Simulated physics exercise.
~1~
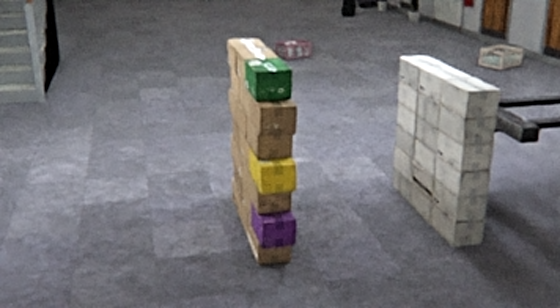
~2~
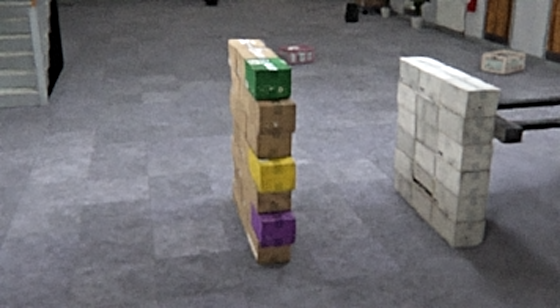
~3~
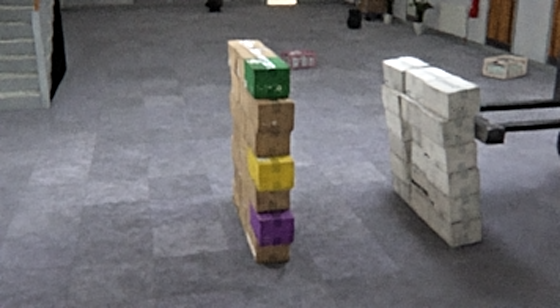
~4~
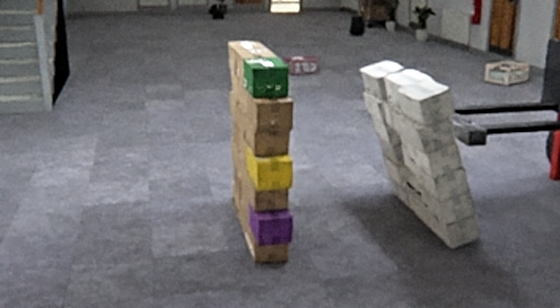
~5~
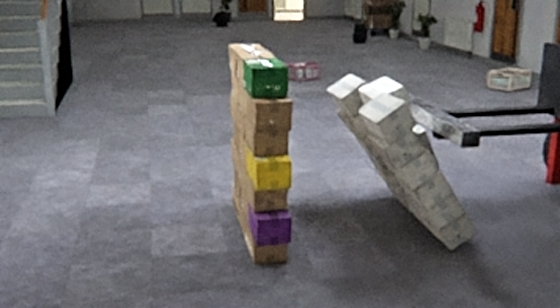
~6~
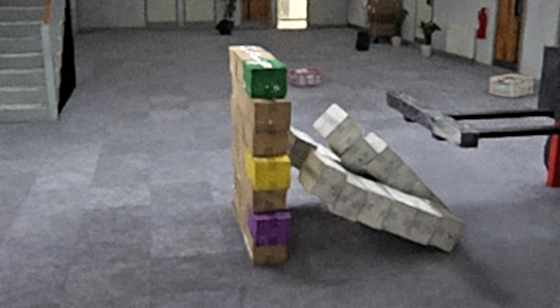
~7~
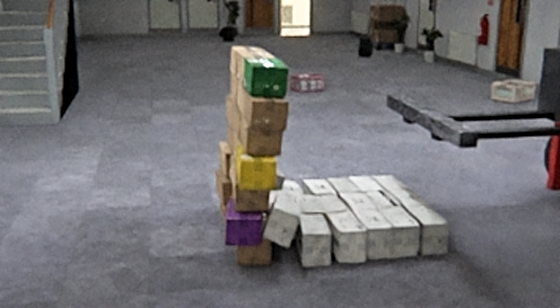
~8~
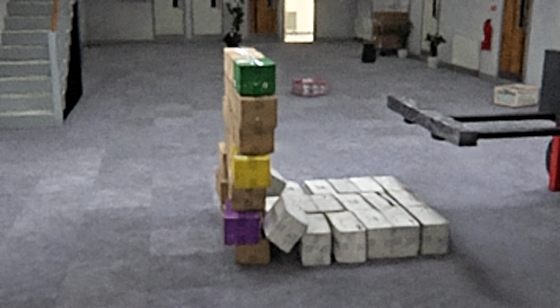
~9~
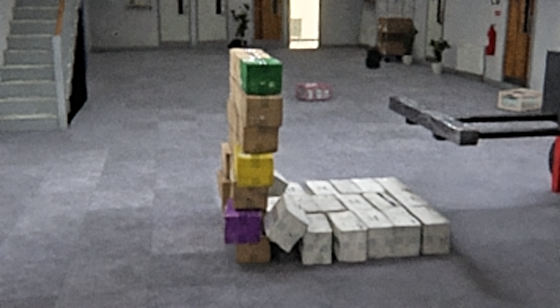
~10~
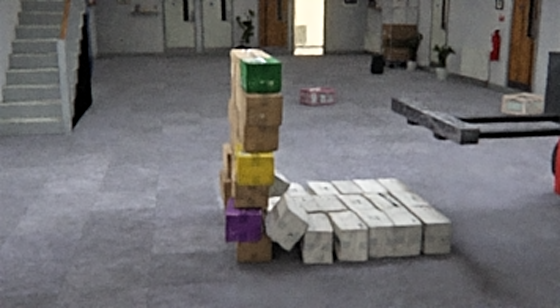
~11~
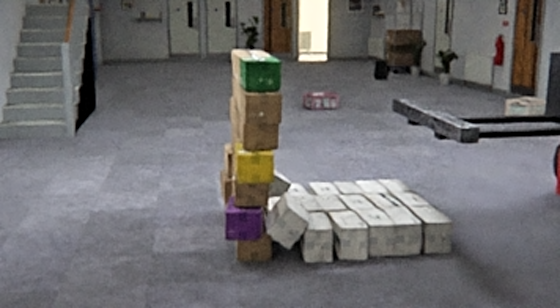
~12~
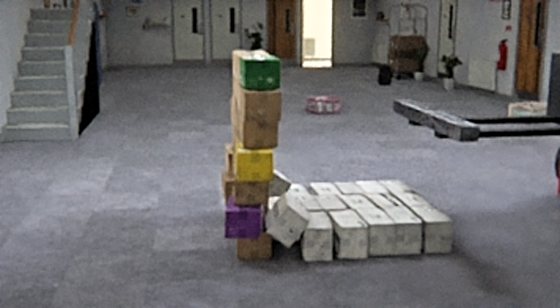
A forked beam on a lift truck pushes in from the right across a grey-carpeted hall, seen from slightly above as the view drifts gently sideways. Ahead of it stands a wall of white boxes, and left of that a brown stack with green, yellow and purple boxes at its near end. The white wall leans left, tips over and breaks apart against the lower part of the brown stack, while the beam stops. The purple and yellow boxes shift left. The white boxes settle flat in rows, one tilted against the stack, which stays standing, crooked, with the green box still on top.
